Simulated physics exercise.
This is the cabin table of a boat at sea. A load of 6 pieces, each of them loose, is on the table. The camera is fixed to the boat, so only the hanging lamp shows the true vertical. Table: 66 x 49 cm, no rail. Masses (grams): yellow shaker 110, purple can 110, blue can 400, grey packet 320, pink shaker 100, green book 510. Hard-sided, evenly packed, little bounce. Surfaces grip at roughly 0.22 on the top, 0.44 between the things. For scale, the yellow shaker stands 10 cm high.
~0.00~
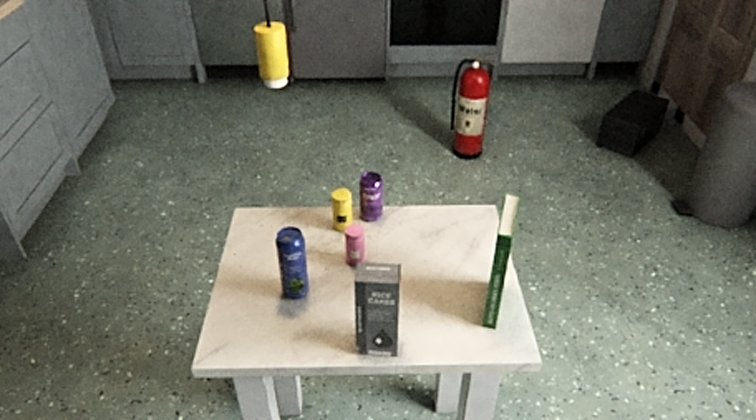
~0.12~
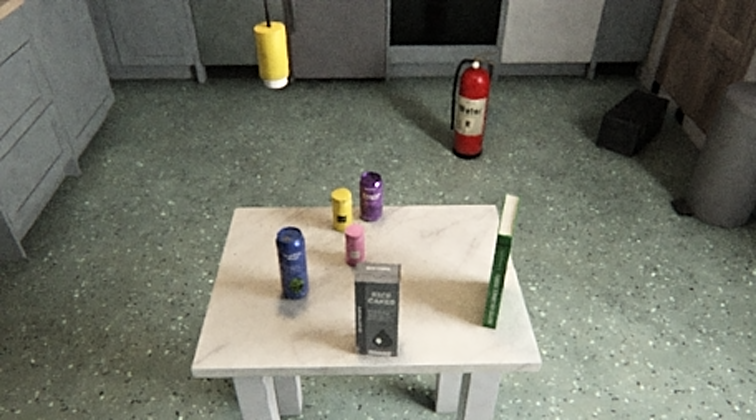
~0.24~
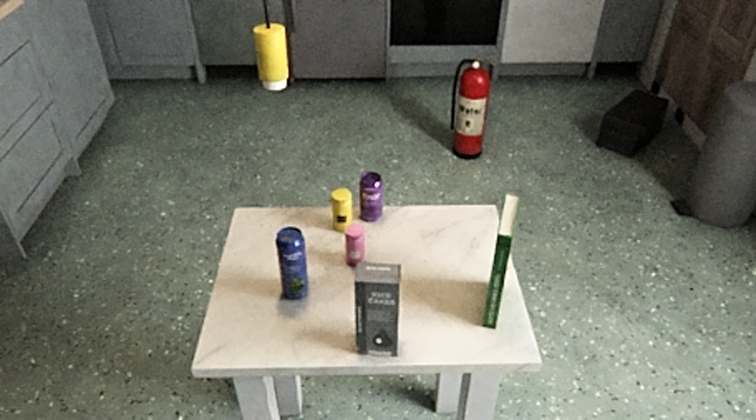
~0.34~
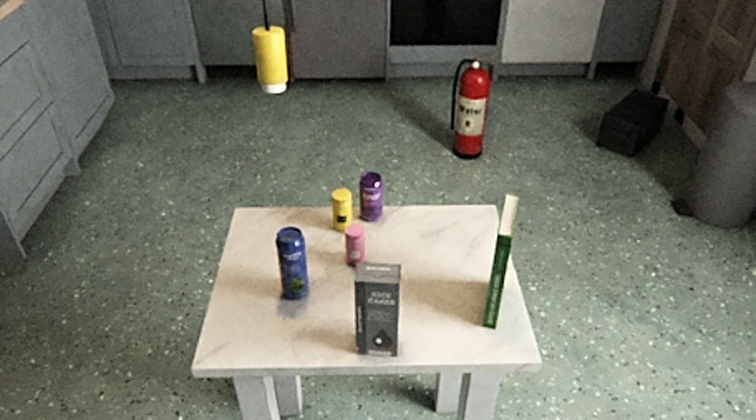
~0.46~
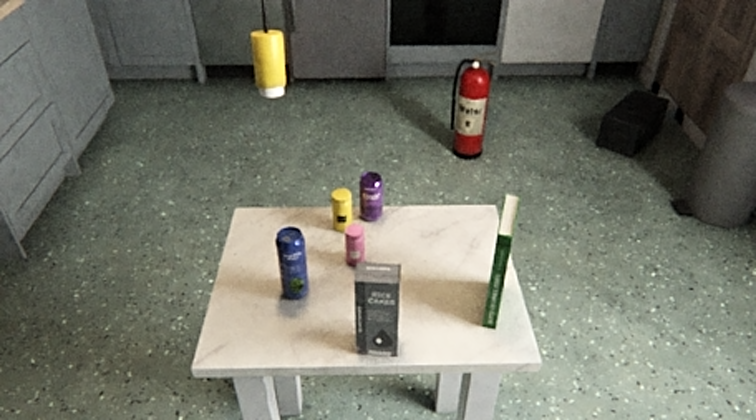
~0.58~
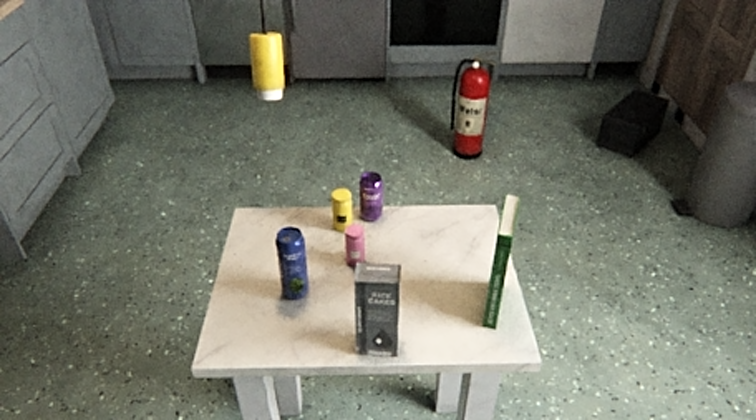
Boat cabin with a small table of cans, shakers, a packet and a book standing still as a yellow hanging lamp shifts slightly.
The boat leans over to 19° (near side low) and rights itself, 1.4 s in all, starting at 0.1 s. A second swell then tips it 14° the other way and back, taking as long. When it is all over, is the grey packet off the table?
The grey packet falls off the table.
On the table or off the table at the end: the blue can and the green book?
The blue can ends off the table; the green book ends off the table.
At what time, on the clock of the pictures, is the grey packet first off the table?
Near 0.9 s.
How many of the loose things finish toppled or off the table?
In all, 3.
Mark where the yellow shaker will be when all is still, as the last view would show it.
Around (340, 265).
After 1.08 s, heel 12°, near side down; grey packet now off the table; green book slid 12 cm; blue can slid 12 cm.
After 1.38 s, heel 1°, near side down; blue can and green book now off the table; yellow shaker slid 21 cm; purple can slid 21 cm.
After 1.78 s, heel 5°, far side down; yellow shaker slid 21 cm; pink shaker slid 21 cm; purple can slid 21 cm.
At rest (3.4 s), off the table, blue can, grey packet and green book; not toppled but over 5 cm from the start, yellow shaker, purple can and pink shaker.
